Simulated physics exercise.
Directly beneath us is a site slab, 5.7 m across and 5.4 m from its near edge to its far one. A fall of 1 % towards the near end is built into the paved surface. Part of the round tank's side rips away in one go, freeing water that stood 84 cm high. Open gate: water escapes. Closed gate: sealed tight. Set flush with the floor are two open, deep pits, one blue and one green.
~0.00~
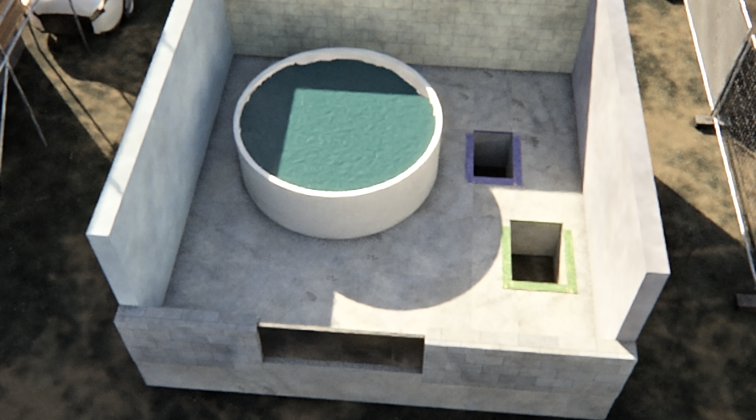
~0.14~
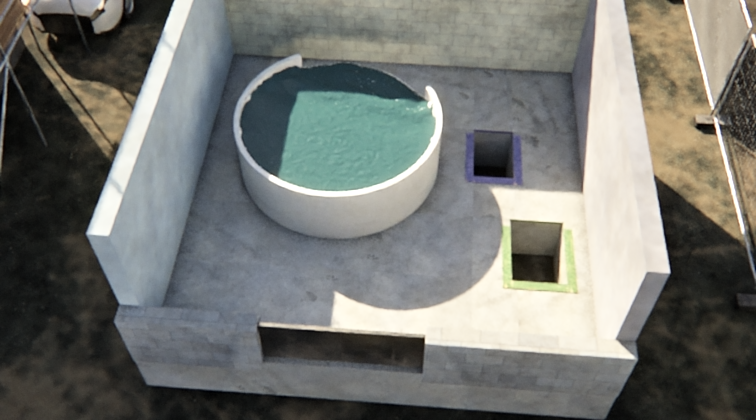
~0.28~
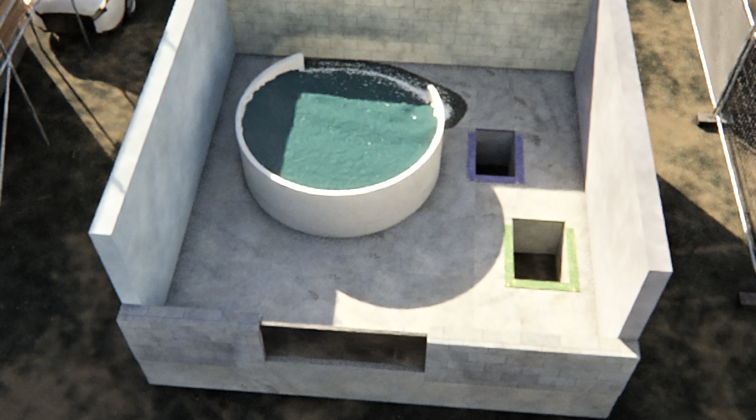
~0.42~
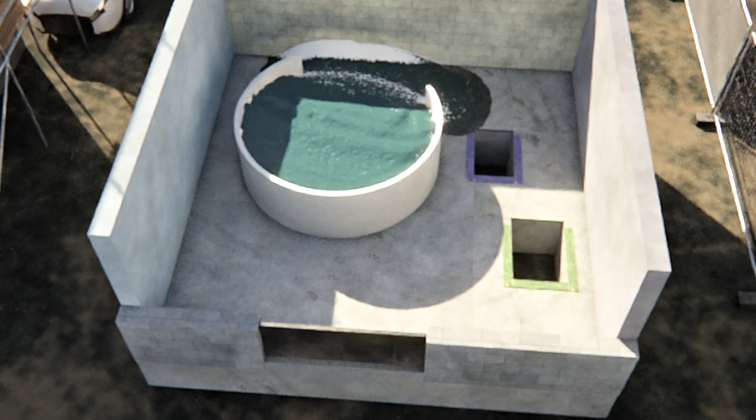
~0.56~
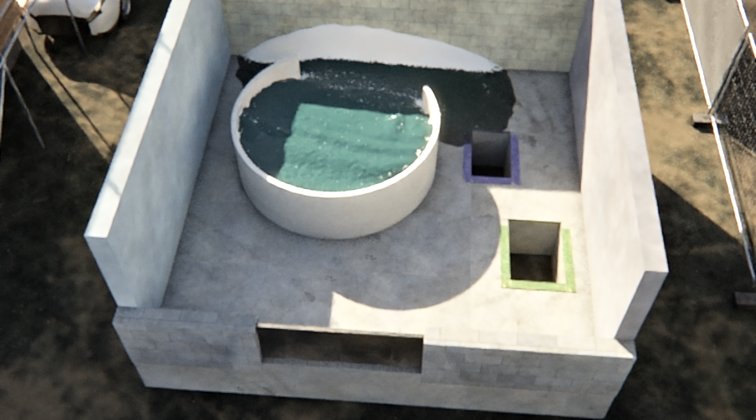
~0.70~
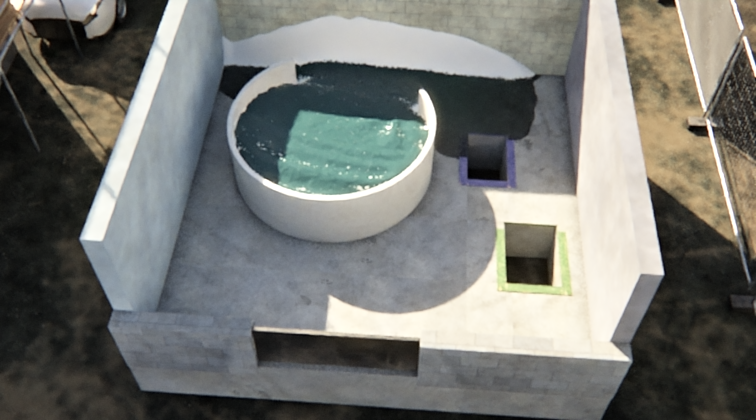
A pale walled concrete yard with brownish ground around it is seen from high above, with part of a white vehicle at the upper left. A white round tank of teal water stands left of centre, with blue-edged and green-edged square pits to its right and a dark opening in the near wall. The tank's far side breaks open, and water pours out, spreading along the back wall and rightward, as the view shifts very slightly.
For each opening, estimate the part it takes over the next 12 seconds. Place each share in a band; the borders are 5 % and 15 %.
Split: Gateway, under 5 %; blue pit, above 15 %; green pit, over 15 %.
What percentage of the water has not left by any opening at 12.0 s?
Remaining: Roughly 42 %.
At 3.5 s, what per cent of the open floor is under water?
I'd say around 80 % is wet.
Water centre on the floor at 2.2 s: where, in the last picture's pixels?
Its balance point sits around (372, 131).
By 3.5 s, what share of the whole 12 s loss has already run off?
I'd put it at about 20 per cent by that time.
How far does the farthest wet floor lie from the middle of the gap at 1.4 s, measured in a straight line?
About 3.4 m out.
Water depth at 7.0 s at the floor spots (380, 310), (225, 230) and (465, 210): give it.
Listed order: 5 / 5 / 4 cm.
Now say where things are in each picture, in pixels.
Still water, 84 cm deep, in the round tank at (338, 120), in the first frame.
Water pours out at (372, 86) and has run 1.2 m, to (299, 90); deepest outside 39 cm, 84 cm at the round tank's back, in the second frame.
The front is at (294, 70), 1.5 m from the gap at (374, 86); 2.0 m2 of floor is under water; 84 cm left at the back of the round tank, in the third frame.
Water pours out at (372, 89) and has run 1.9 m, to (273, 58); deepest outside 46 cm, 84 cm at the round tank's back, in the fourth frame.
The front is at (242, 57), 2.4 m from the gap at (369, 90); 4.5 m2 of floor is under water; 84 cm left at the back of the round tank, in the fifth frame.
The front is at (532, 75), 2.8 m from the gap at (365, 94); 5.4 m2 of floor is under water; 79 cm left at the back of the round tank, in the sixth frame.
After 1.4 s water covers 30 % of the floor and is deepest (66 cm) near (355, 71); gone so far, the gateway 0 %, the blue pit 0 %, the green pit 0 %.
After 2.2 s water covers 50 % of the floor and is deepest (58 cm) near (563, 90); gone so far, the gateway 0 %, the blue pit 1 %, the green pit 1 %.
After 3.5 s water covers 80 % of the floor and is deepest (39 cm) near (149, 342); gone so far, the gateway 0 %, the blue pit 4 %, the green pit 8 %.
After 7.0 s water covers 100 % of the floor and is deepest (18 cm) near (177, 343); gone so far, the gateway 0 %, the blue pit 14 %, the green pit 20 %.
After 12.0 s water covers 100 % of the floor and is deepest (12 cm) near (446, 361); gone so far, the gateway 0 %, the blue pit 22 %, the green pit 37 %.
